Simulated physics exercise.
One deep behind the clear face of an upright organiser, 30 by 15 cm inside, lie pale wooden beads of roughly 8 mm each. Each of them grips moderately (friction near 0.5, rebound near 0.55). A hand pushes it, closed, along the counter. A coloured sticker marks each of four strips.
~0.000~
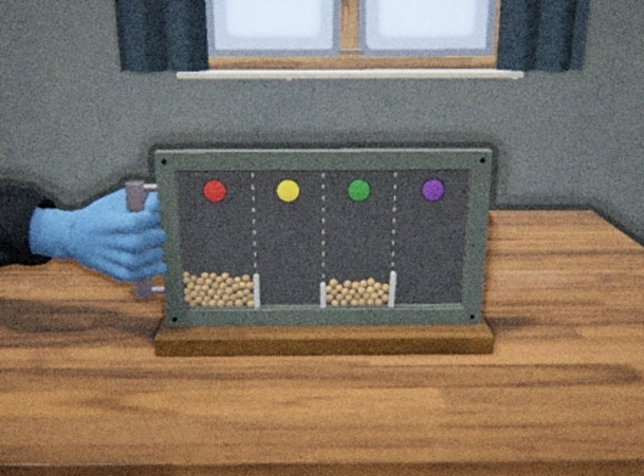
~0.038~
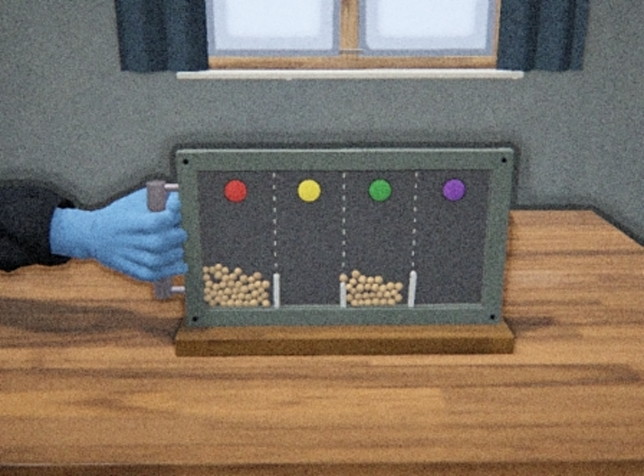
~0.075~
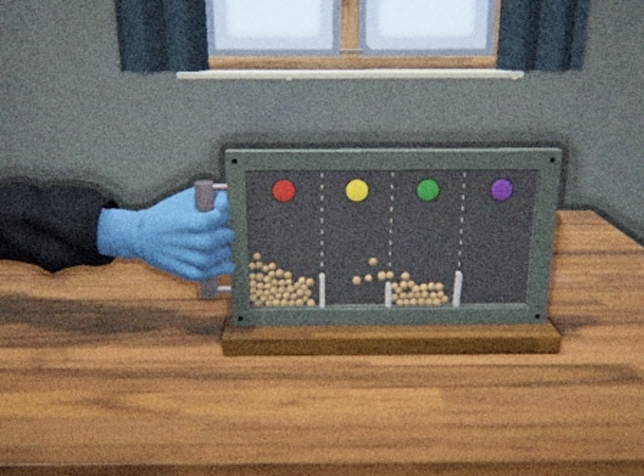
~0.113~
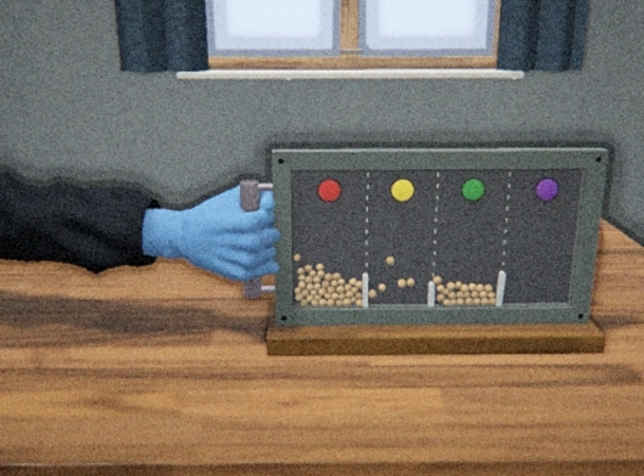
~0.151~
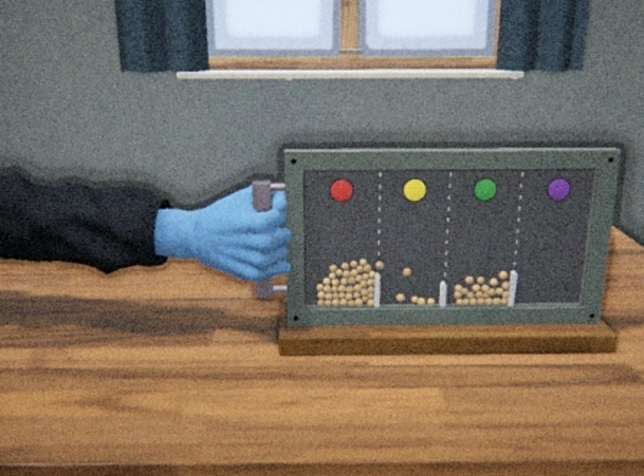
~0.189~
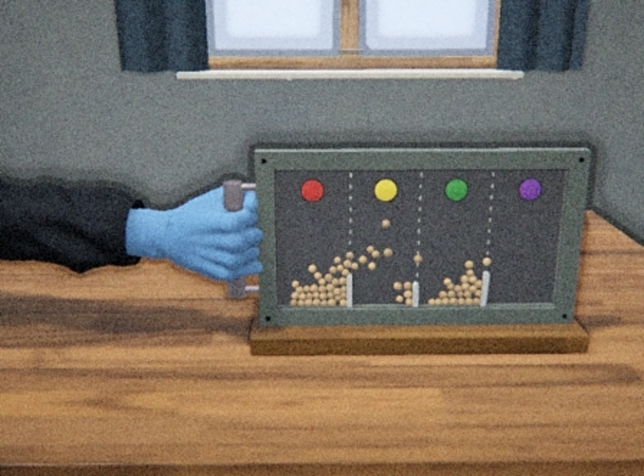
A blue-gloved hand slid an upright, clear-faced organiser right along the wooden counter, then back left a little, while pale beads inside shifted and hopped, some landing in the section beneath the yellow dot.
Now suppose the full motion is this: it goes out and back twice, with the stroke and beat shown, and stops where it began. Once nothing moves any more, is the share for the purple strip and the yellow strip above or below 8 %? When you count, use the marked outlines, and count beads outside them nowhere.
Purple strip: Above 8 %; yellow strip: Above 8 %.
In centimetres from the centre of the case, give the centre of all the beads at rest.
About 1 cm left and 7 cm below.
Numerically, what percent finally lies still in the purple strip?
Some 20 percent.
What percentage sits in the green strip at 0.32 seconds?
30 percent.
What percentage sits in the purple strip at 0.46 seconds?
Around 5 per cent.
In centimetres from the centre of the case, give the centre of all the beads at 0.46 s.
About 2 cm left and 5 cm below.
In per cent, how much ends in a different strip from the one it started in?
50 per cent.
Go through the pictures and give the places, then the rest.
In the first frame, at its start; about 70 beads; beads' middle (273, 292); highest (186, 275); red (215, 191), purple (433, 190), green (359, 190), yellow (288, 191).
In the second frame, 2 cm to the right; beads' middle (288, 290); highest (219, 268).
In the third frame, 7 cm to the right; beads' middle (330, 289); highest (257, 257); wall ends (459, 275), (389, 285), (322, 277).
In the fourth frame, 12 cm to the right; beads' middle (376, 290); highest (297, 258).
In the fifth frame, 13 cm to the right; beads' middle (397, 289); highest (363, 263).
In the sixth frame, 10 cm to the right; beads' middle (381, 285); highest (386, 224); red (312, 191), purple (530, 190), green (456, 190), yellow (386, 190).
After 0.32 s, it is 2 cm to the right; the beads' middle is 5 cm left of and 5 cm below the centre; red 45 %, purple 10 %, green 30 %, yellow 15 %.
After 0.46 s, it is 12 cm to the right; the beads' middle is 2 cm left of and 5 cm below the centre; red 35 %, purple 5 %, green 30 %, yellow 25 %.
After 0.57 s, it is at its start; the beads' middle is 1 cm left of and 5 cm below the centre; red 30 %, purple 20 %, green 35 %, yellow 20 %.
At rest by 1.3 s, it is at its start; red 30 %, purple 20 %, green 30 %, yellow 25 %.
